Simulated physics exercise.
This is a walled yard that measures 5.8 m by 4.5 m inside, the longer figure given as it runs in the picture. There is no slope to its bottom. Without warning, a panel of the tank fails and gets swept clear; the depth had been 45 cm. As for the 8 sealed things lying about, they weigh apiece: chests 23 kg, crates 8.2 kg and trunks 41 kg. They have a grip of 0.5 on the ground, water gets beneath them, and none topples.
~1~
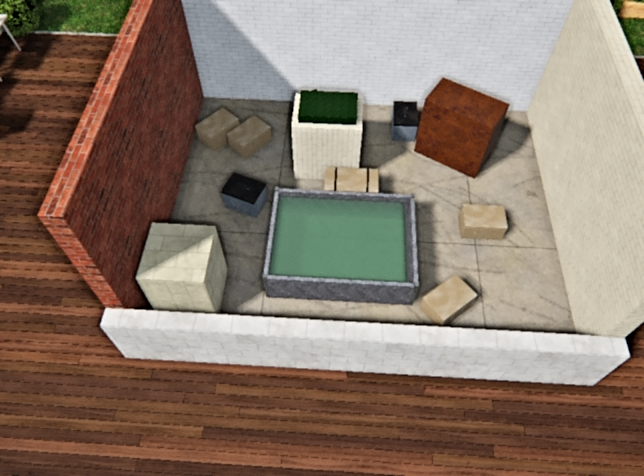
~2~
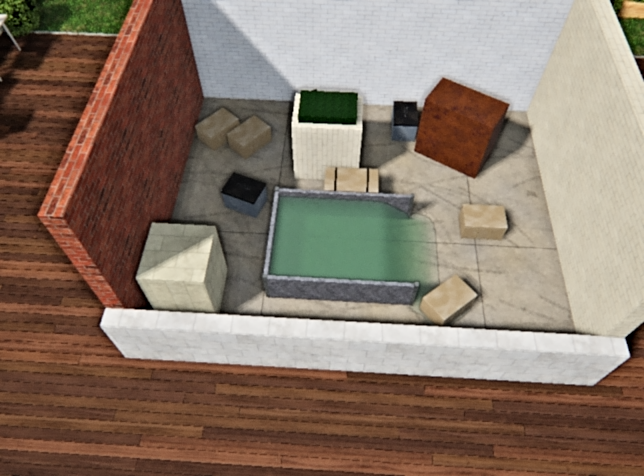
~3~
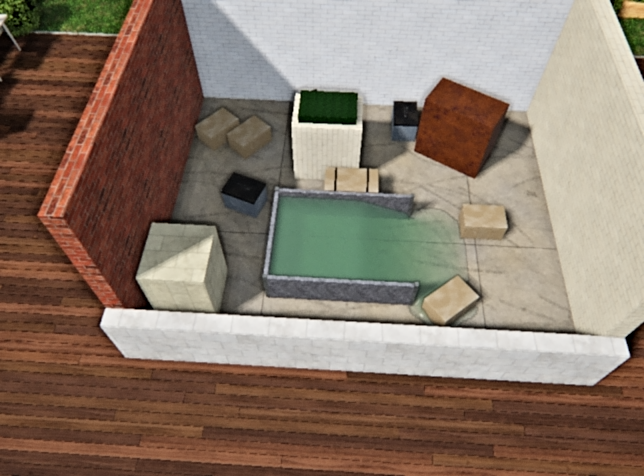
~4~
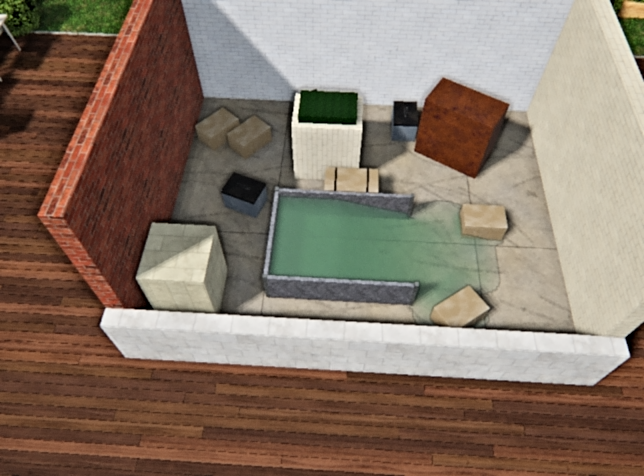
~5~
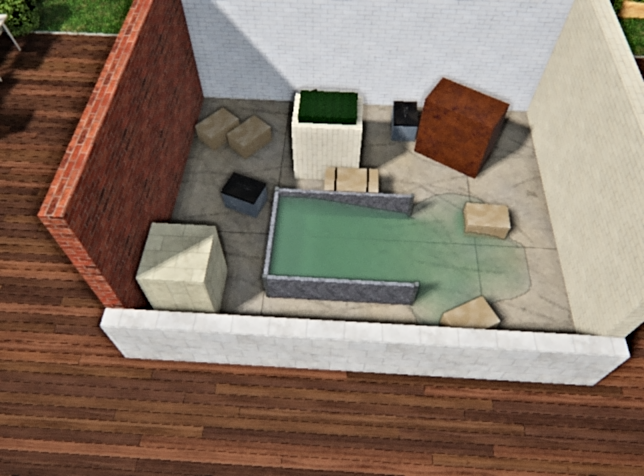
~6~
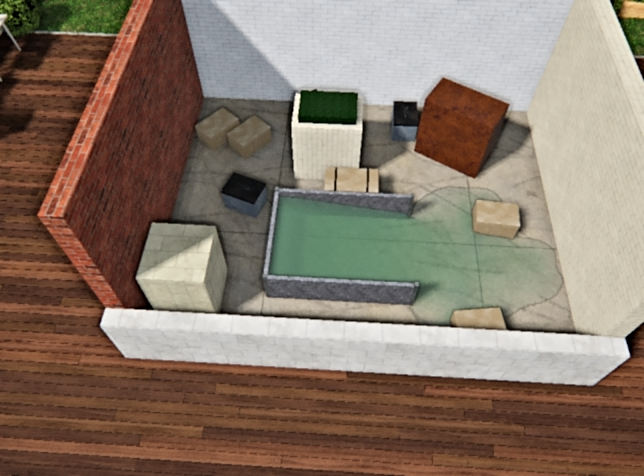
A walled yard holds a tank whose right side vanishes, and spreading green water pushes two crates.
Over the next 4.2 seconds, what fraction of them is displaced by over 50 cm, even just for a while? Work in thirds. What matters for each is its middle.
The fraction stays beneath a third.
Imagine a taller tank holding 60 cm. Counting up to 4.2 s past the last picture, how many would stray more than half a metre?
In that case 3 of them.
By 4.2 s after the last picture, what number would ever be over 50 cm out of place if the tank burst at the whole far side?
Then 3.
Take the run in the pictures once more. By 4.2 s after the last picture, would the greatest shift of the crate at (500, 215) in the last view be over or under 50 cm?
Beyond the mark.
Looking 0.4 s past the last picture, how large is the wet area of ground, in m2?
8.5 m2.
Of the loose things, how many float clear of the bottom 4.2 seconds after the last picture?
That would be 2 of them.
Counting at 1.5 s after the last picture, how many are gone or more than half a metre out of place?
By then the count is 2.
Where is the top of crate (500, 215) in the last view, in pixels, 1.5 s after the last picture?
My estimate: Around (516, 155).
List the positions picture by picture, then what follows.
The first picture shows a crate at (450, 296) rests on the ground; a crate at (485, 216), on the bottom; 2.6 m2 under water; 0 of 8 have shifted.
The second picture shows a crate at (450, 296), on the bottom; a crate at (485, 216) rests on the ground; water covers 3.2 m2; 0 of 8 have shifted.
The third picture shows a crate at (452, 298), on the bottom; a crate at (485, 216) rests on the ground; 3.9 m2 under water; 0 of 8 have shifted.
The fourth picture shows a crate at (462, 308), on the bottom, 21 cm from its start; a crate at (485, 216), on the bottom; 4.6 m2 under water; 1 of 8 have shifted.
The fifth picture shows a crate at (472, 317), on the bottom, 38 cm from its start; a crate at (488, 215), on the bottom, 5 cm from its start; water covers 5.5 m2; 1 of 8 have shifted.
The sixth picture shows a crate at (481, 323), on the bottom, 51 cm from its start; a crate at (498, 213), on the bottom, 20 cm from its start; 6.5 m2 under water; 2 of 8 have shifted.
Then, 0.4 s after the last picture 2 of 8 are over 50 cm from their spots; 0 afloat.
Then, 1.5 s after the last picture 2 of 8 are over 50 cm from their spots; 2 afloat.
Then, 2.8 s after the last picture 1 of 8 are over 50 cm from their spots; 2 afloat.
Then, 4.2 s after the last picture 2 of 8 are over 50 cm from their spots, and 2 have been at some point; 2 afloat.
